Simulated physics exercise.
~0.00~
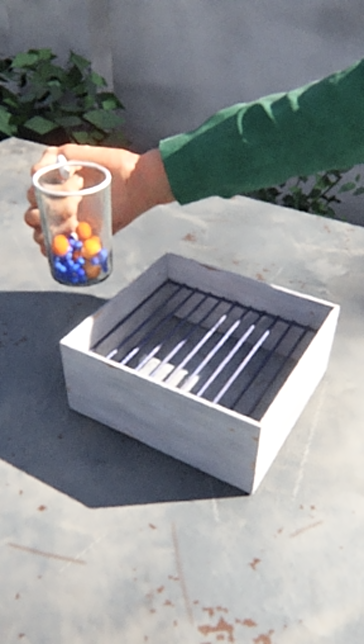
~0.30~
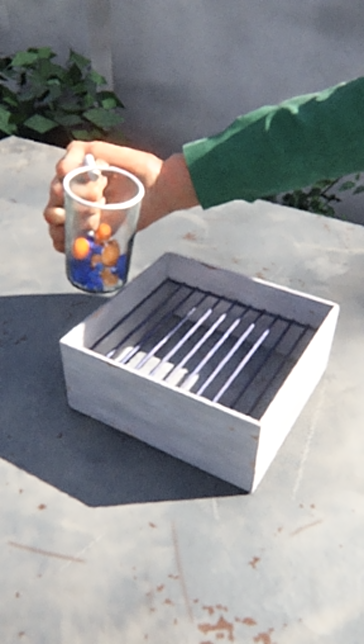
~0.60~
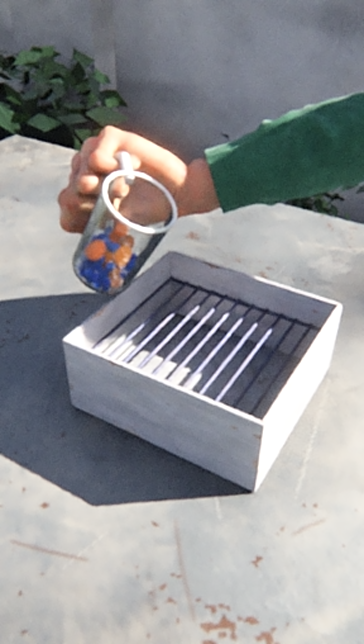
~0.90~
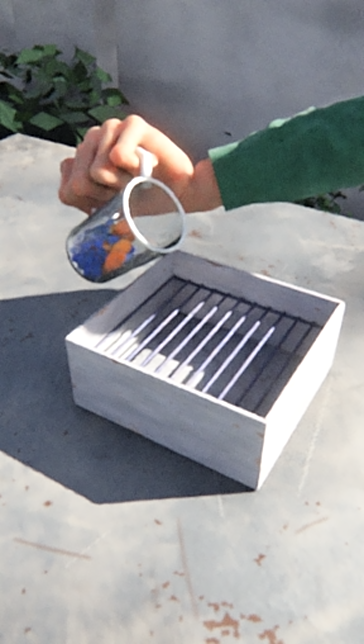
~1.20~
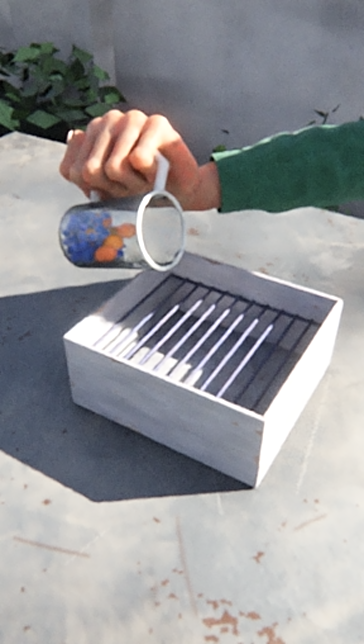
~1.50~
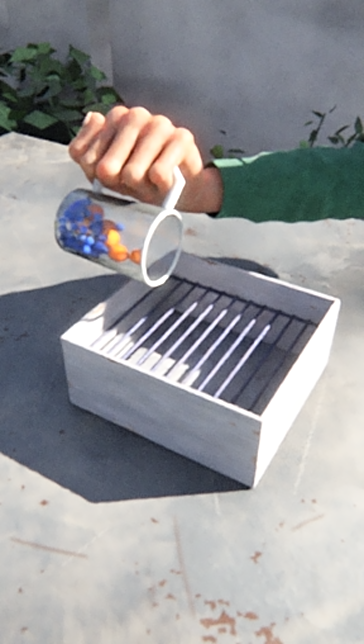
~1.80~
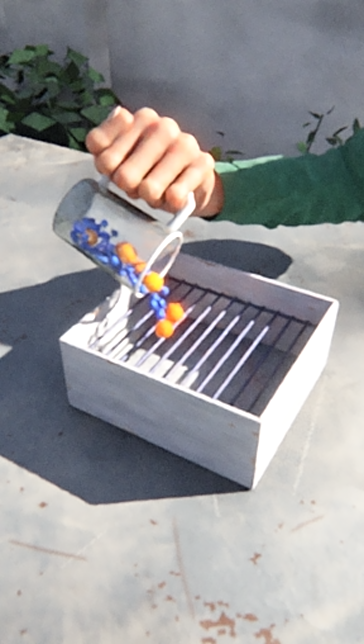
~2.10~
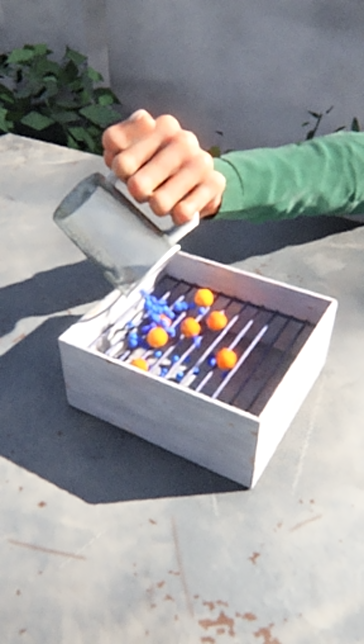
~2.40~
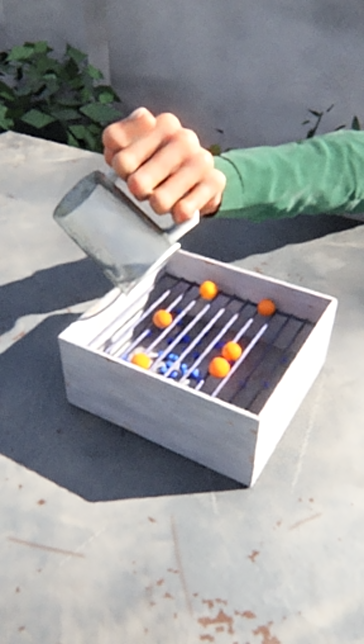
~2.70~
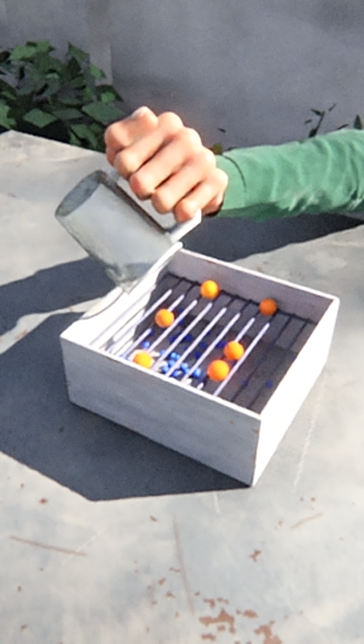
In this clip, a hand in a green sleeve moves a glass of orange balls and smaller blue pieces rightward and tips it over a wire rack in a pale box, emptying it; the orange balls rest on the wires while the blue pieces end up beneath.
